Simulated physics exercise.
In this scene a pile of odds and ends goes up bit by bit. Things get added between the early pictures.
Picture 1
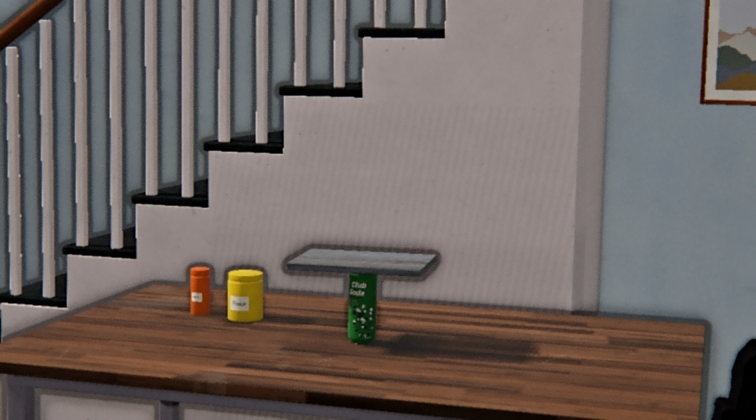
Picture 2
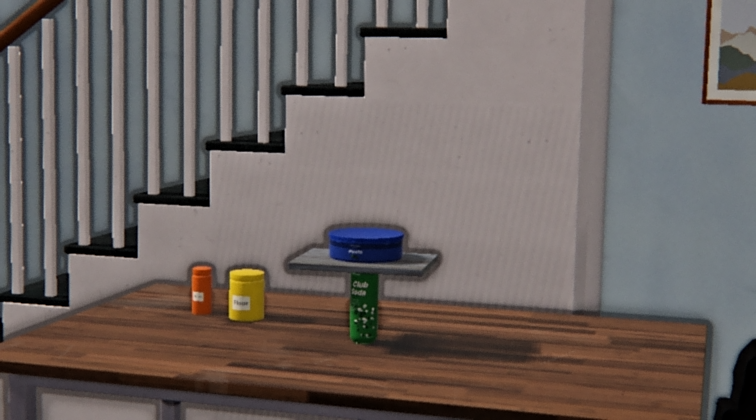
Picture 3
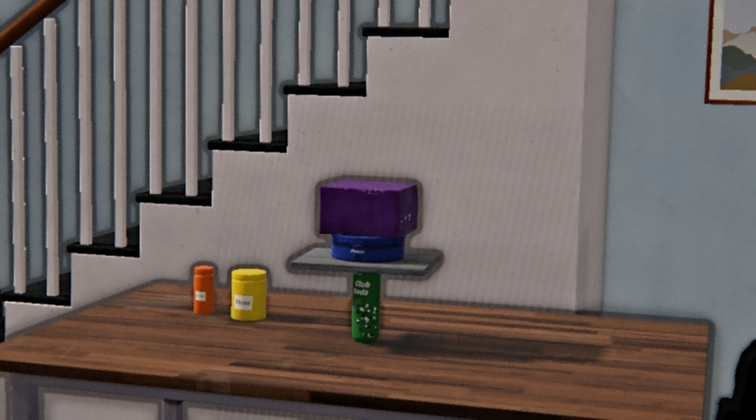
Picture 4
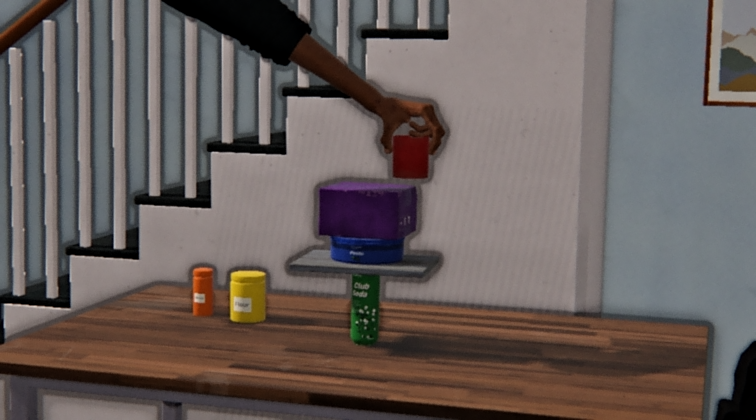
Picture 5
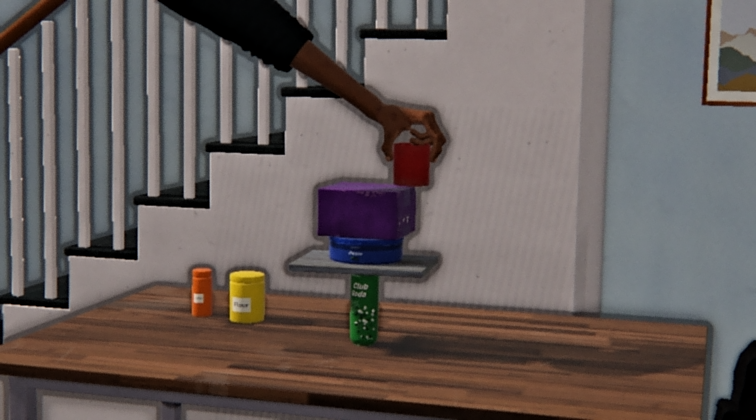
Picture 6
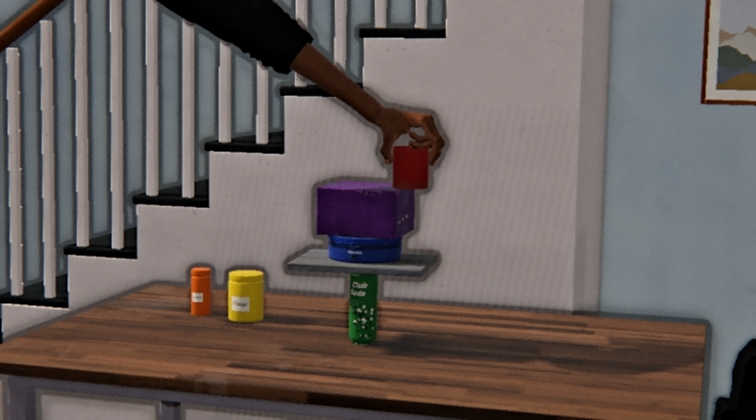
On a wooden table, a blue tin and purple box appear stacked before a hand lowers a red cup.
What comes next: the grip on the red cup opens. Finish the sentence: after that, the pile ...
The pile collapses.
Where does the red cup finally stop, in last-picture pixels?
Around (529, 333).
Then, 0.40 s later than the last frame, red cup now fallen.
Then, 0.50 s later than the last frame, things are still on the move.
Then, 0.70 s later than the last frame, as before.
Then, 1.50 s later than the last frame, nothing new.
When it is over, fallen, red cup; the other 6 as before. End places, in pixels of the last picture, red cup near (529, 333). The pile loses its balance.
